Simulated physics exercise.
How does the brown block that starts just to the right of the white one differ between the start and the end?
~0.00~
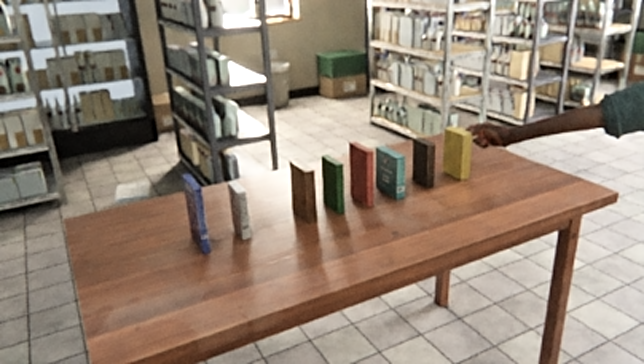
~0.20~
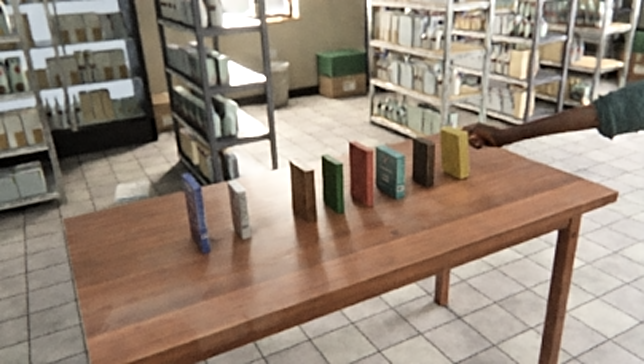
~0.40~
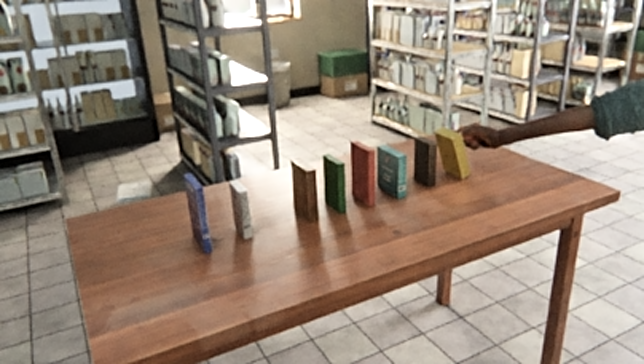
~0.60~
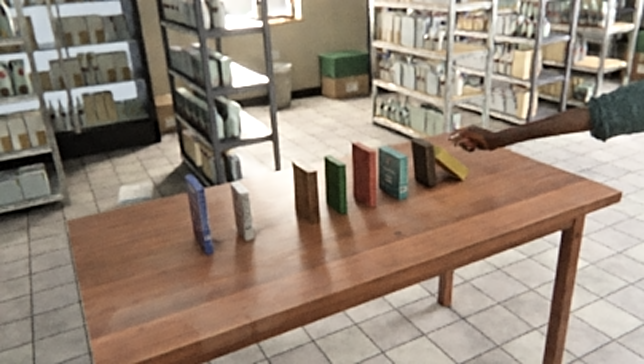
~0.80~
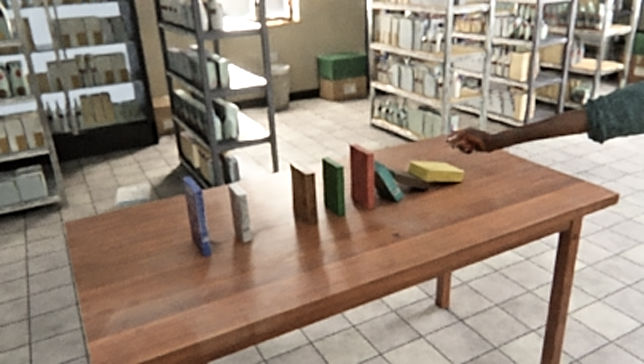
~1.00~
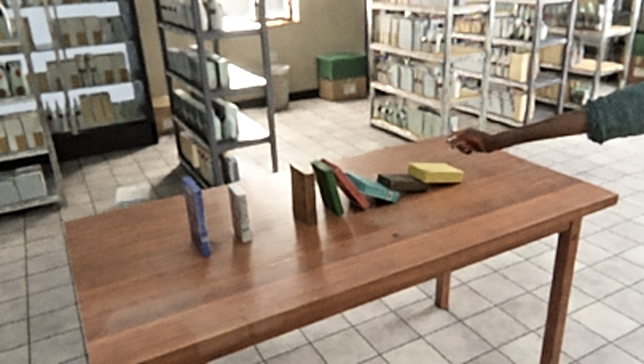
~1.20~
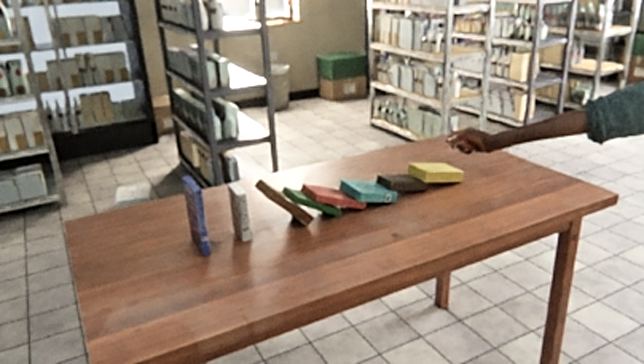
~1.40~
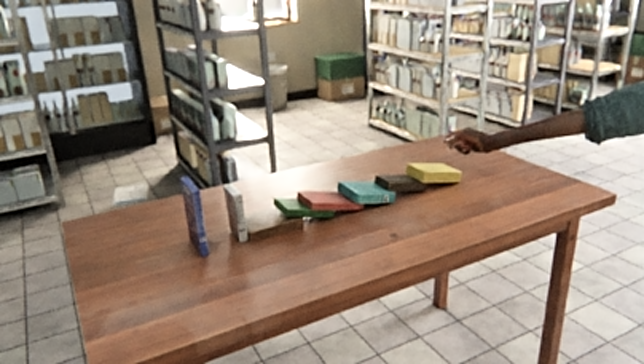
At the start the brown block is standing upright on the table, and by the end it has toppled to the left and is lying on its side.
